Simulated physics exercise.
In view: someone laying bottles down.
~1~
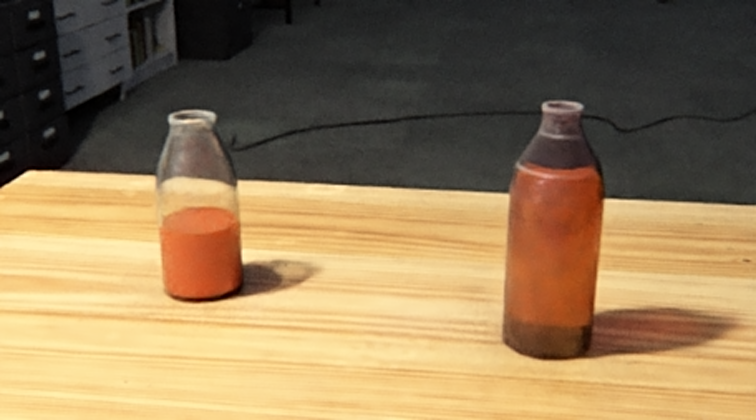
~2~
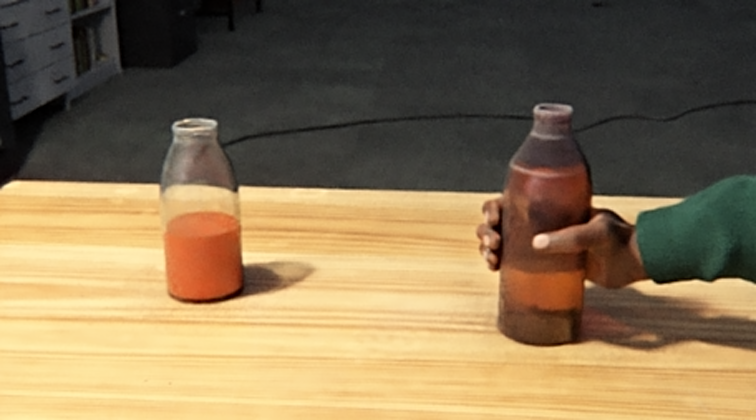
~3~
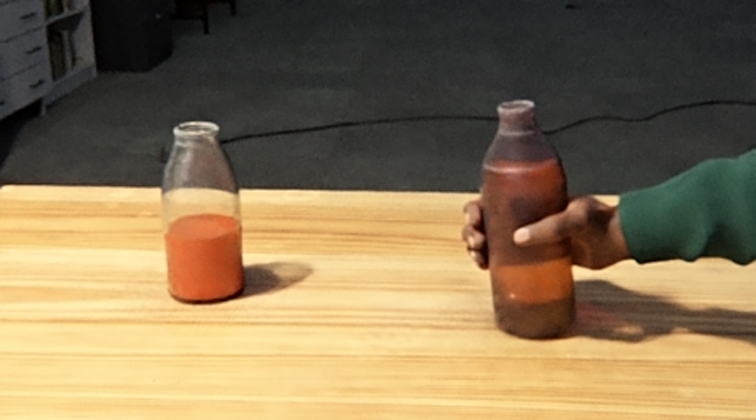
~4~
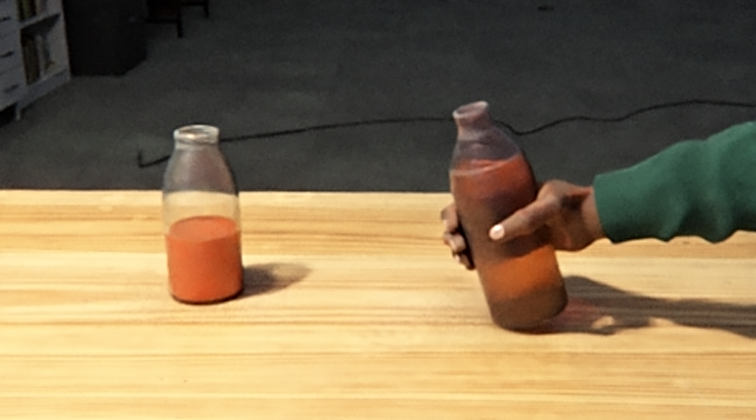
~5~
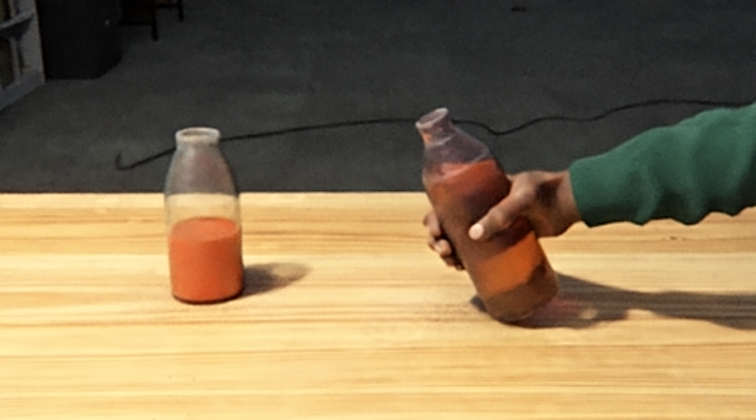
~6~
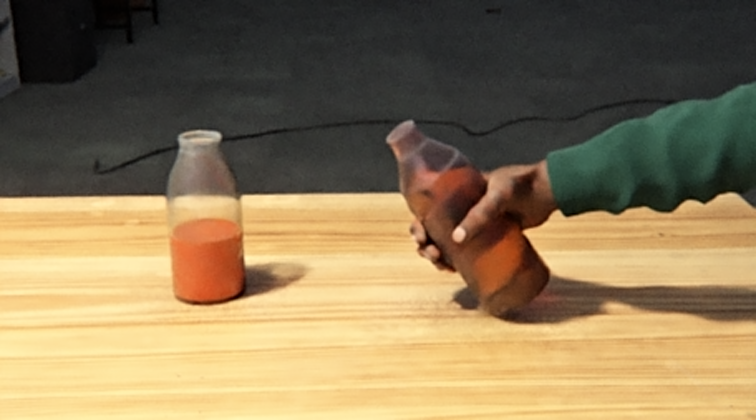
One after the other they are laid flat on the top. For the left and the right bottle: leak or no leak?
Left: It lets some out. Right: It lets some out.
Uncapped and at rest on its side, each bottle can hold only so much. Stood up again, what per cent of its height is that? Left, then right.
About 18 and 24 per cent.
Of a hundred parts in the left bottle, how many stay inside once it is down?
Close to 45 %.
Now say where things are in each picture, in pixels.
Both stand upright; right bottle (554, 224) about three quarters full, open; left bottle (198, 201) about a third full, open, in the first frame.
A hand takes the right bottle; right bottle about three quarters full, surface at (550, 159); left bottle about a third full, surface at (202, 224), in the second frame.
The right bottle leans; right bottle (526, 213) about three quarters full; left bottle (202, 208) about a third full, in the third frame.
The right bottle leans; right bottle about three quarters full, surface at (483, 153); left bottle about a third full, surface at (203, 228), in the fourth frame.
The right bottle leans; right bottle (478, 207) tipped 30°; left bottle (203, 211) about a third full, in the fifth frame.
The right bottle leans; right bottle (459, 210) tipped 35°, open; left bottle about a third full, surface at (206, 230), open, in the sixth frame.
Next, the right bottle is nearly down; right bottle, some has come out.
After that, the right bottle lies flat; right bottle, some has come out.
Finally, both lie flat; right bottle, some has come out; left bottle, some has come out.
